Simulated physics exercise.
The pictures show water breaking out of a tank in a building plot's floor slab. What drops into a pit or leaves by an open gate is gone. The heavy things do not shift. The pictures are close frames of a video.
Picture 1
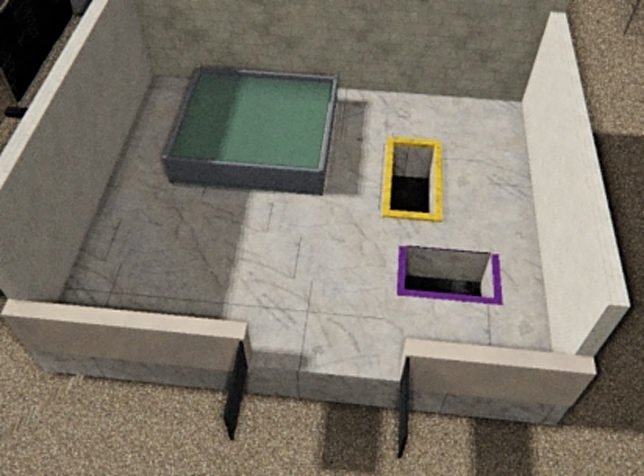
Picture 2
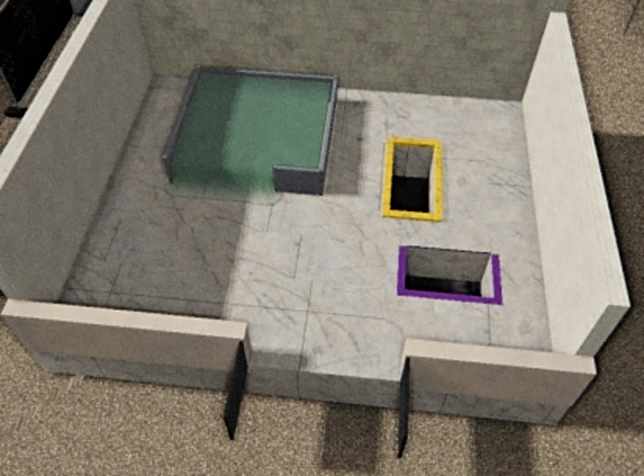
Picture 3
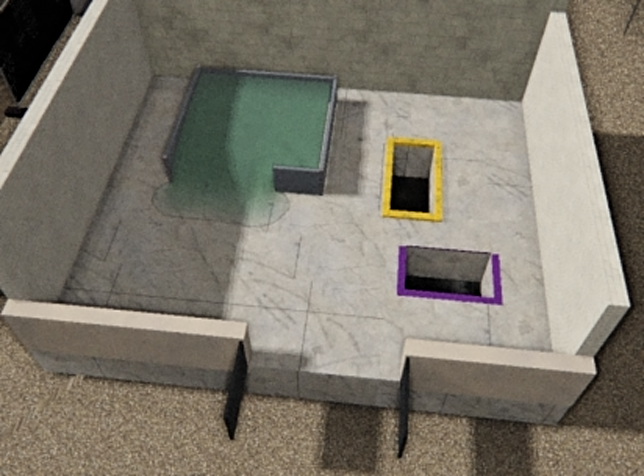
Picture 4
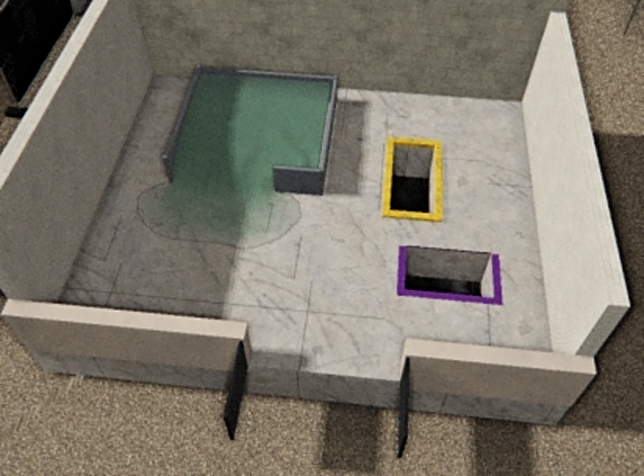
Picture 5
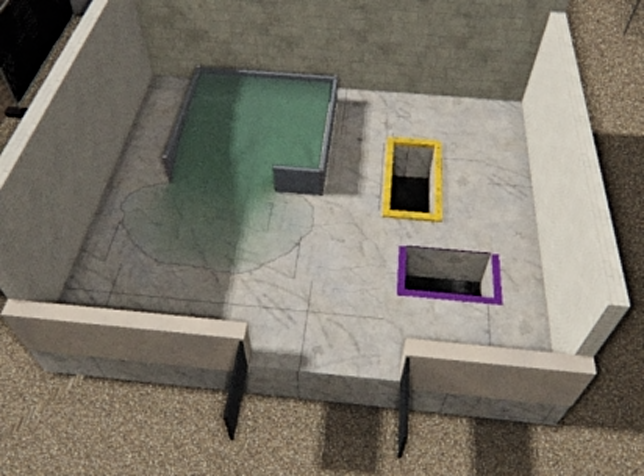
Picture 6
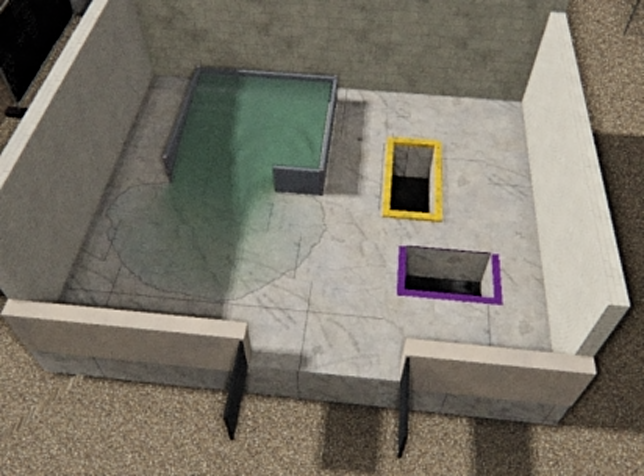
At first, still green water fills a dark-walled tank on a walled floor slab, with yellow-rimmed and purple-rimmed pits to its right. Then a gap appears in the tank's front wall, and water pours out, spreading across the slab in a thin, widening, rounded sheet toward the front and both sides.
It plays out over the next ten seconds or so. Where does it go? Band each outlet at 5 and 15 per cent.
One by one: The gate takes above 15 %; the purple pit takes between 5 and 15 %; the yellow pit takes not even 5 %.
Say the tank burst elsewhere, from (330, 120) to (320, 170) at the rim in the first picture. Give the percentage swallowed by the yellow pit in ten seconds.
Roughly, in per cent: Yellow 50.
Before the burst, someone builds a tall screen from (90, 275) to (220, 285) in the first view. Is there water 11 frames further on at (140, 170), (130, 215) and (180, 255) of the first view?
One after the other: Clear, under water, flooded.
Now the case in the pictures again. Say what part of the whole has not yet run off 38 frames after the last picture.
I make it 84 per cent.
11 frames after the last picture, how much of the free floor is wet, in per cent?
About 35 per cent.
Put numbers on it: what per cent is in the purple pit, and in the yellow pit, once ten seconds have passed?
In turn 10 and 0 per cent.
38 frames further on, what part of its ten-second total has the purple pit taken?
Some 25 per cent.
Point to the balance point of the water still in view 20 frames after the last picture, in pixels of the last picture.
Around (212, 218).
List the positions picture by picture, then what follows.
Still water in the water tank at (256, 119), in the first picture.
Water pours out at (223, 177) and has run to (277, 197), in the second picture.
The front is at (158, 201), out from the gap at (223, 179), in the third picture.
The front is at (286, 226), out from the gap at (223, 179), in the fourth picture.
Water pours out at (223, 179) and has run to (243, 268), in the fifth picture.
Water pours out at (223, 179) and has run to (225, 296), in the sixth picture.
A moment on, water covers 30 % of the floor; the gate 0 %, the purple pit 0 %, the yellow pit 0 %.
Next, water covers 35 % of the floor; the gate 1 %, the purple pit 0 %, the yellow pit 0 %.
Then, water covers 35 % of the floor; the gate 6 %, the purple pit 0 %, the yellow pit 0 %.
Later, water covers 65 % of the floor; the gate 13 %, the purple pit 3 %, the yellow pit 0 %.
In the end, water covers 85 % of the floor; the gate 21 %, the purple pit 11 %, the yellow pit 0 %.
